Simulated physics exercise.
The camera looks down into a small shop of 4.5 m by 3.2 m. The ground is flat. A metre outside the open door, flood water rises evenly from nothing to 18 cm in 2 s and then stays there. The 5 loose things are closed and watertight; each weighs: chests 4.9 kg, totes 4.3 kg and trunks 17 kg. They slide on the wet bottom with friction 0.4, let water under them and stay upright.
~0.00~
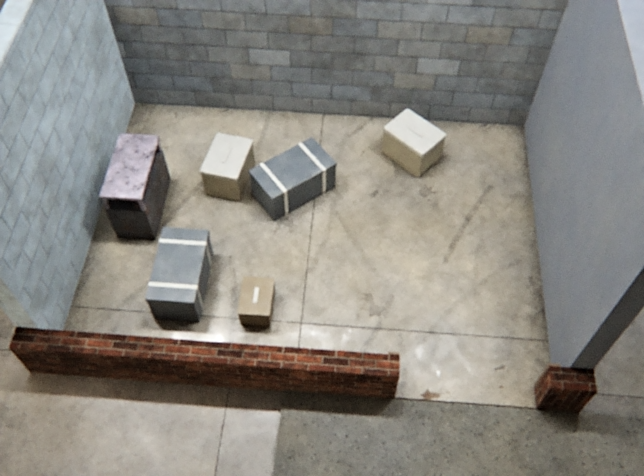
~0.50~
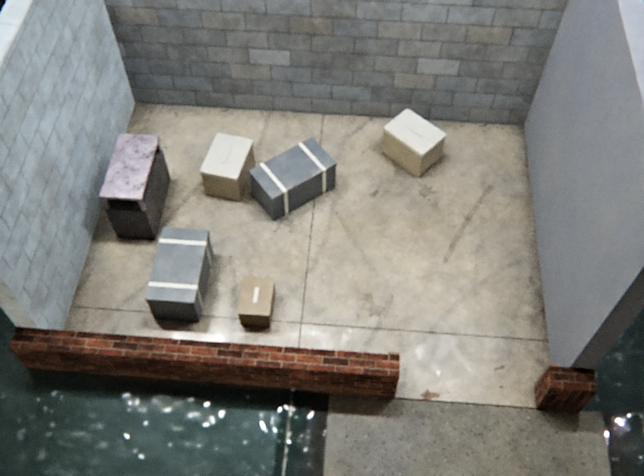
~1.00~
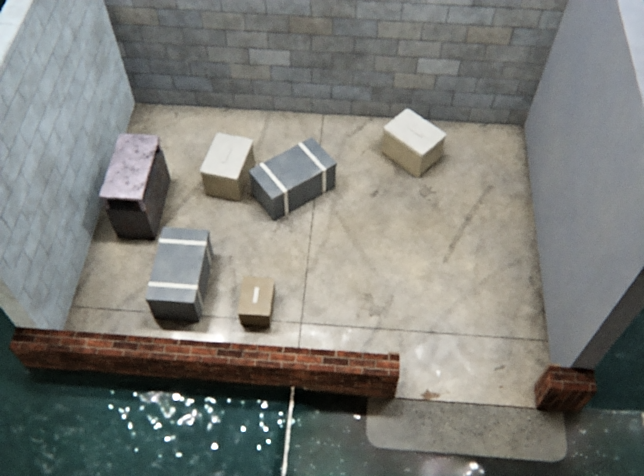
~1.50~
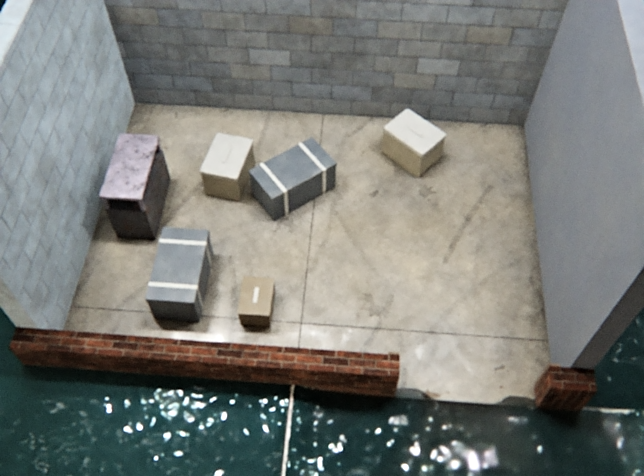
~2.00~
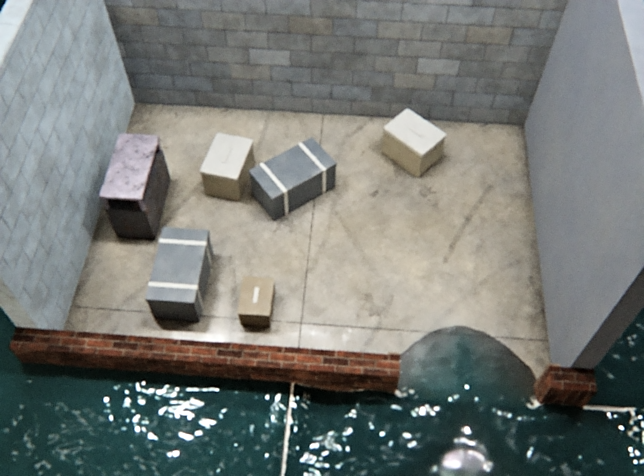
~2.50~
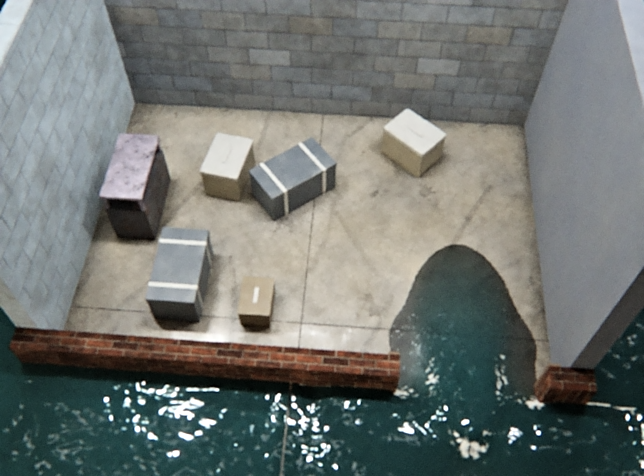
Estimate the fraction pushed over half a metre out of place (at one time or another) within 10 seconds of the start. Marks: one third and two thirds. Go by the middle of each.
Share: Between one and two thirds.
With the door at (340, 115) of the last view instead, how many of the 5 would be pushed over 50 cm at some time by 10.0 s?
In that case 5 of them.
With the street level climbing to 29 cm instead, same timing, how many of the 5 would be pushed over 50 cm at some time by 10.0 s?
In that case 5 of them.
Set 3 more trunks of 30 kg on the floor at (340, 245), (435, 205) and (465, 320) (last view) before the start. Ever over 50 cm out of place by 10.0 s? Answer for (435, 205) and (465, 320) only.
In that order: Past it, over.
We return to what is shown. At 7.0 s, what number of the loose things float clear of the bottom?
I count 2.
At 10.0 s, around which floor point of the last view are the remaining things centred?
Near (198, 242).
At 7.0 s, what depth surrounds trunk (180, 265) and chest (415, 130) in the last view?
About 1 and 6 cm.
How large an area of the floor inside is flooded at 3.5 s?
Some 5.5 m2.
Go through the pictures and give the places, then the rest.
In the first picture, a chest at (227, 155), on the bottom; a chest at (415, 131) rests on the ground; 0.0 m2 under water; 0 of 5 have shifted.
In the second picture, a chest at (227, 155) rests on the ground; a chest at (415, 131) rests on the ground; water covers 0.0 m2; 0 of 5 have shifted.
In the third picture, a chest at (227, 155), on the bottom; a chest at (415, 131), on the bottom; 0.0 m2 under water; 0 of 5 have shifted.
In the fourth picture, a chest at (227, 155), on the bottom; a chest at (415, 131), on the bottom; water covers 0.0 m2; 0 of 5 have shifted.
In the fifth picture, a chest at (227, 155), on the bottom; a chest at (415, 131), on the bottom; water covers 0.5 m2; 0 of 5 have shifted.
In the sixth picture, a chest at (227, 155), on the bottom; a chest at (415, 131) rests on the ground; water covers 1.4 m2; 0 of 5 have shifted.
After 3.5 s 0 of 5 are over 50 cm from their spots; 0 afloat.
After 4.5 s 0 of 5 are over 50 cm from their spots; 1 afloat.
After 7.0 s 1 of 5 are over 50 cm from their spots; 2 afloat.
After 10.0 s 3 of 5 are over 50 cm from their spots, and 3 have been at some point; 4 afloat.
